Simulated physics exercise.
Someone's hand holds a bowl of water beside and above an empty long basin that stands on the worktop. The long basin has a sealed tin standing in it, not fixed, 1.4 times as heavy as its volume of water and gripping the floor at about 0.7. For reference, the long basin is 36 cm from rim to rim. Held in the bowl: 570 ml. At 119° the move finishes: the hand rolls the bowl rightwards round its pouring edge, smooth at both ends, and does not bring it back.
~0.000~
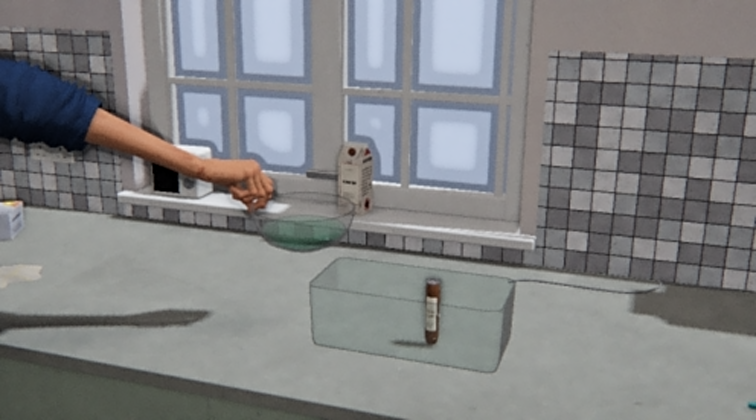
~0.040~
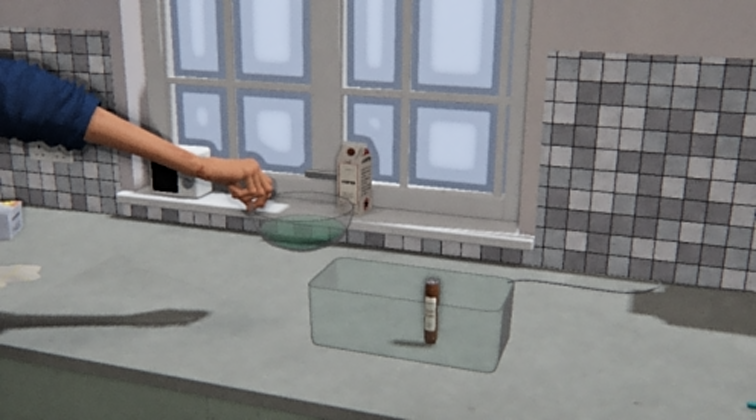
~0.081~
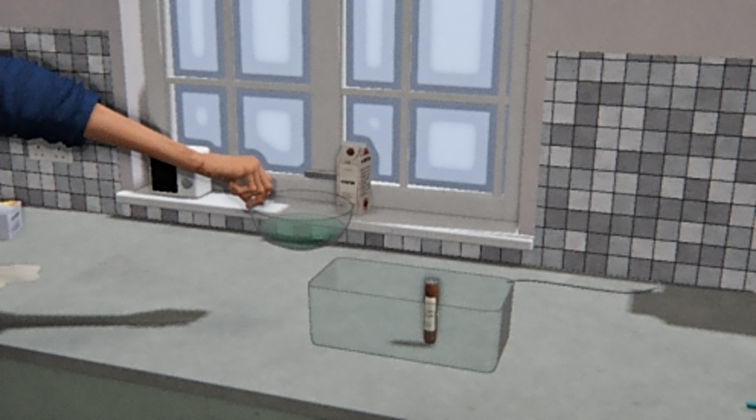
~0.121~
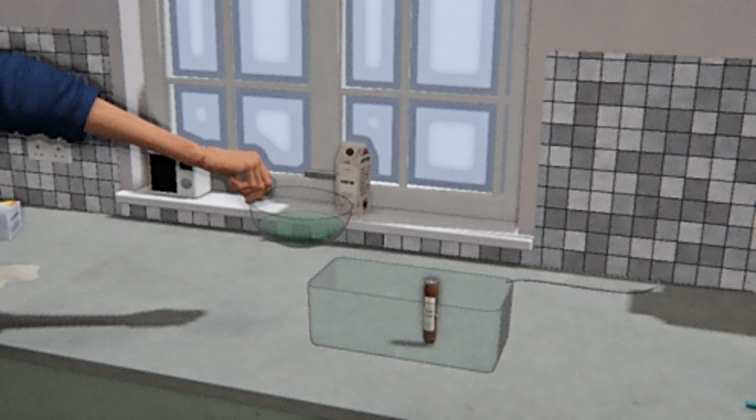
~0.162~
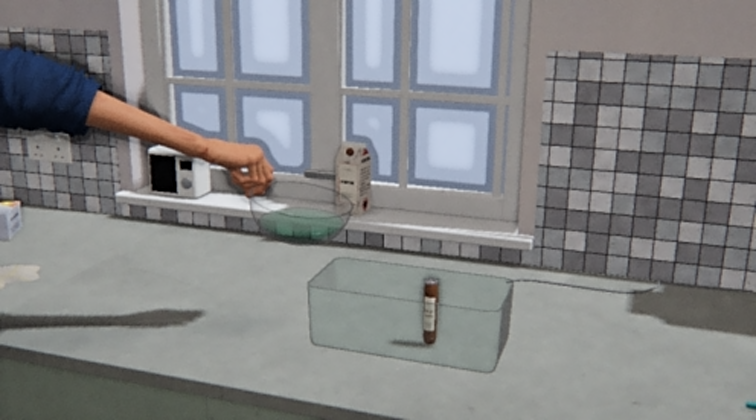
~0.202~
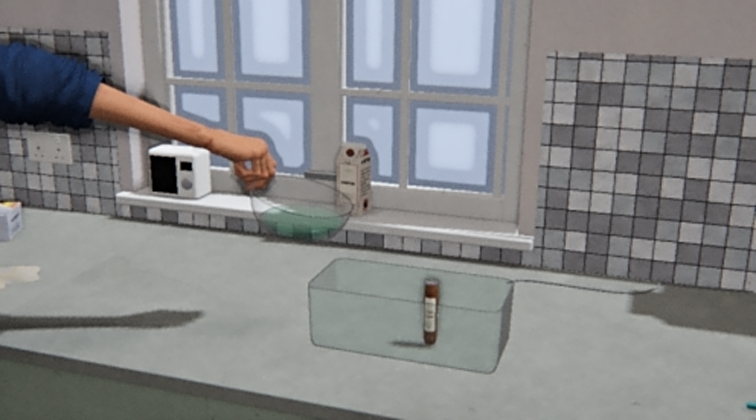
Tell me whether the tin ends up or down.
Up.
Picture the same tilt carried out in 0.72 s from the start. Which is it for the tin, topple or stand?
The tin topples.
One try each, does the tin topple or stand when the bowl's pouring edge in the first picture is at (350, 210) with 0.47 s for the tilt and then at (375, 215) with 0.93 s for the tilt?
Run one: It tumbles. Run two: It tumbles.
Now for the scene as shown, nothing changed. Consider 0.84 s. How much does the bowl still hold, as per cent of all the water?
Close to 0 in a hundred.
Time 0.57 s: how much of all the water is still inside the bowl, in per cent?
I reckon about 50 in a hundred is still held.
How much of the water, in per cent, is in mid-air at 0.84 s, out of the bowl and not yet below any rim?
Estimate: Around 10 per cent.
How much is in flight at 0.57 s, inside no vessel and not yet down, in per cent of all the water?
Near 50 per cent at that moment.
Then, 0.57 s in, the tilt is 80° and 49 per cent is still to pour; the tin stands where it began.
Then, 0.84 s in, the tilt is 116° and 0 per cent is still to pour; the tin stands where it began.
Then, 1.12 s in, the tilt is 119° and 0 per cent is still to pour; the tin stands where it began.
Then, 1.43 s in, the tilt is 119° and 0 per cent is still to pour; the tin stands where it began.
Finally, the tin stands where it began.
